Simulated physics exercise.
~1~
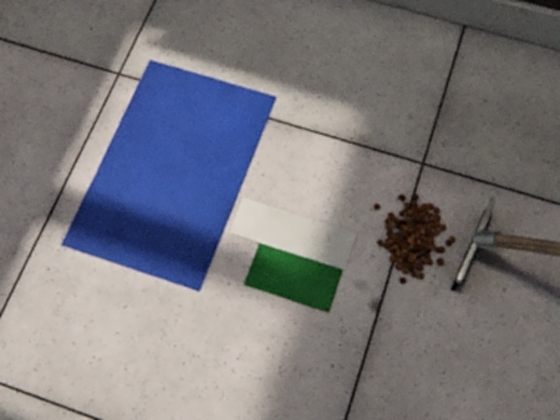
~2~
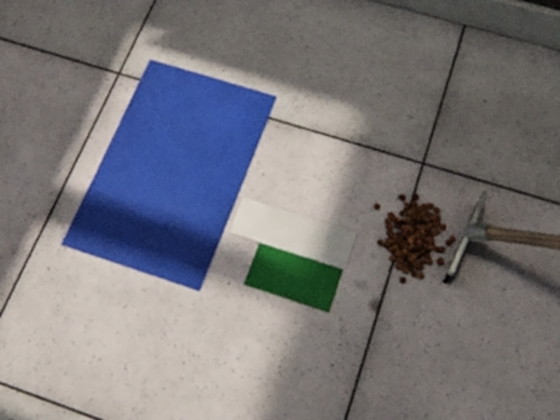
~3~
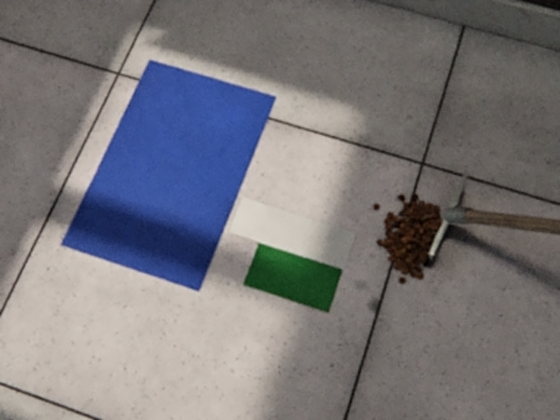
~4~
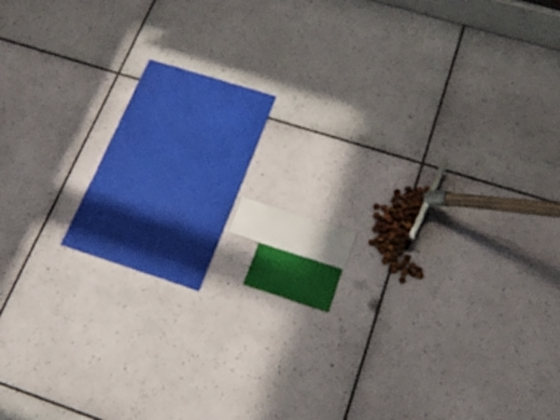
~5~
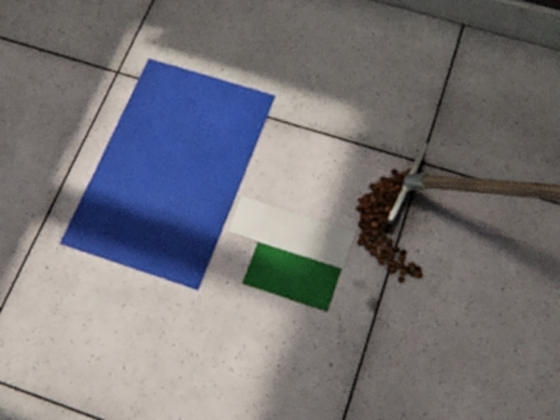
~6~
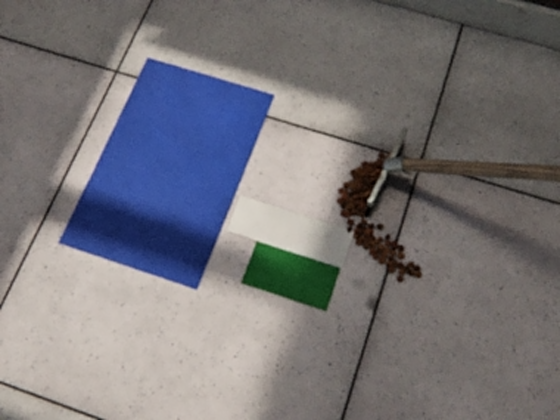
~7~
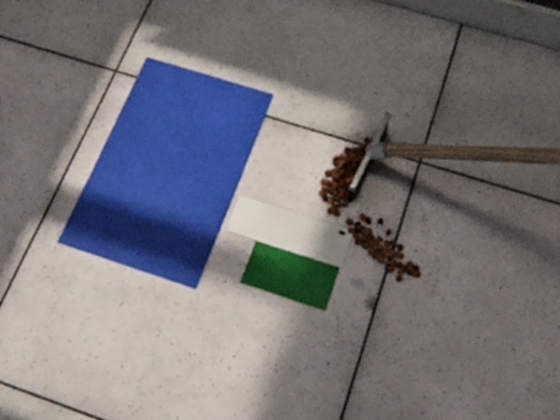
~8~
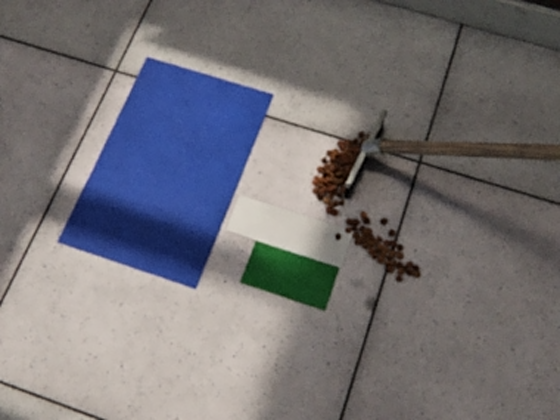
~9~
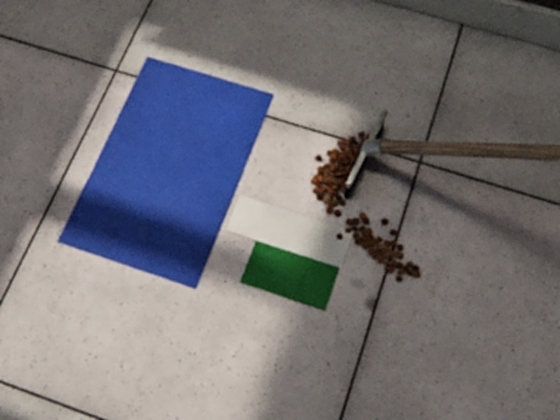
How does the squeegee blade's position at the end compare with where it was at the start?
It ends up further left and higher up, having moved from the right of the kibble's original spot to a place above the trail of bits it left behind.
A squeegee with a wooden handle pushed into a pile of brown kibble on the sunlit tiles and swept part of it up and left, leaving a trail behind, then stopped with all the bits still off the blue, white and green sheets.
